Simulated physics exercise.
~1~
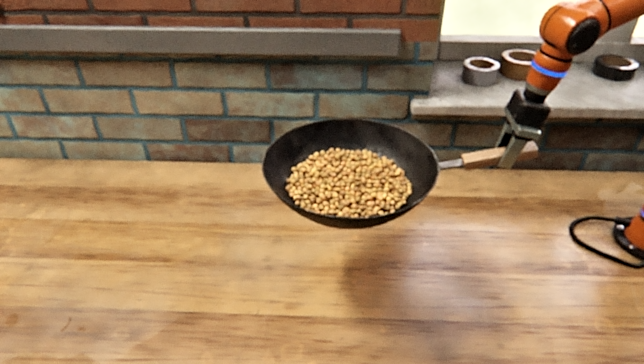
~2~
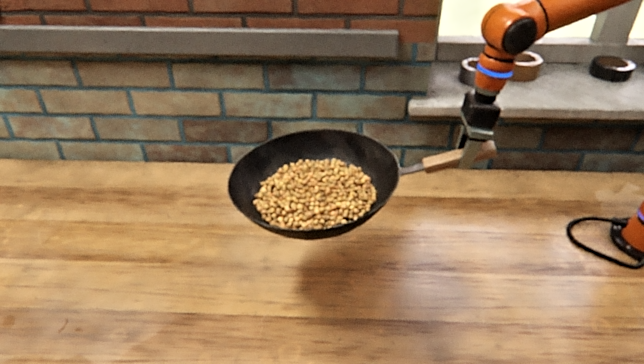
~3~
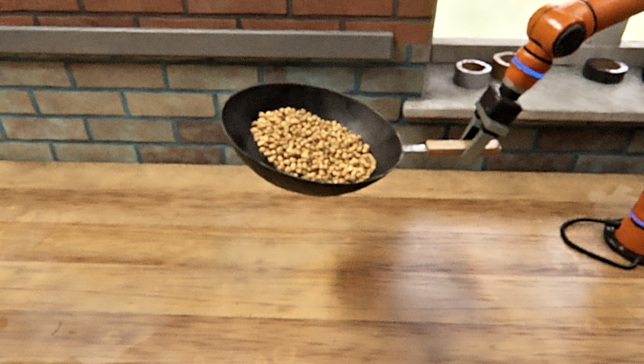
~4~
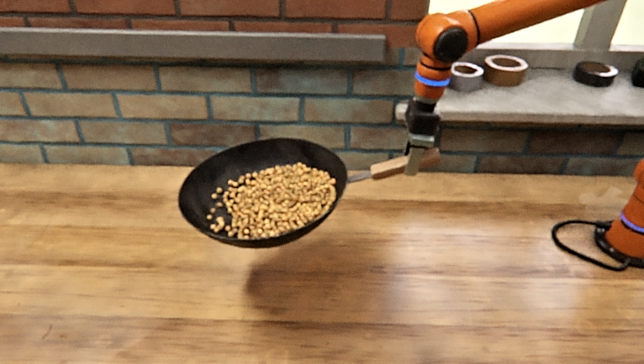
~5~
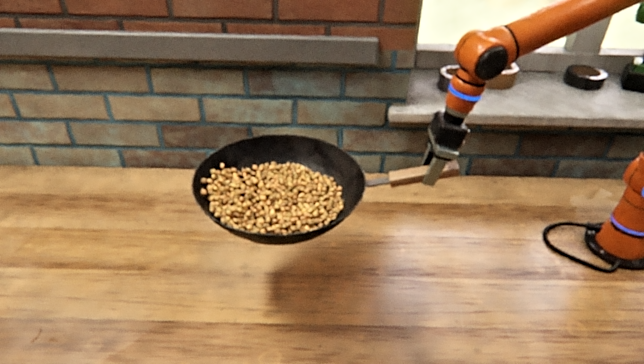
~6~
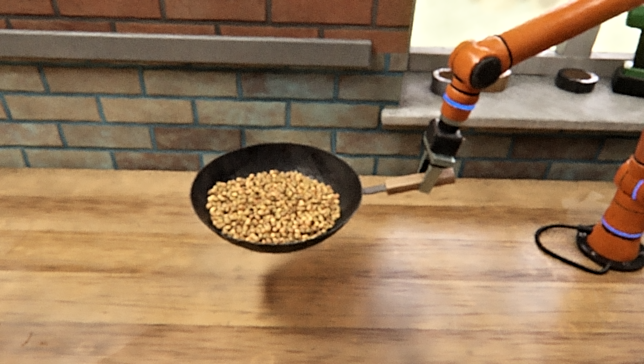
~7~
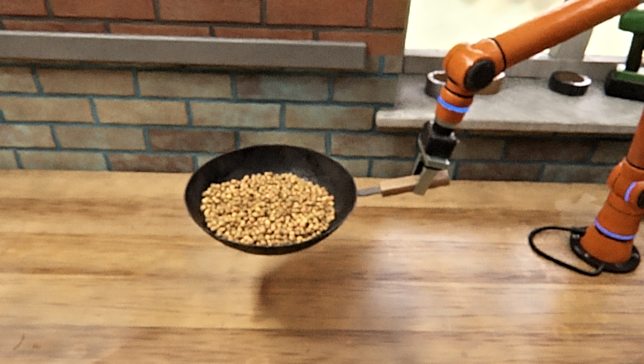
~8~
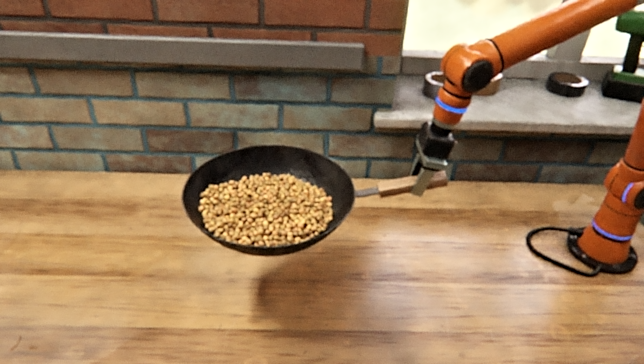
A robot arm swings a pan of chickpeas leftward, tilts it, then holds it level.
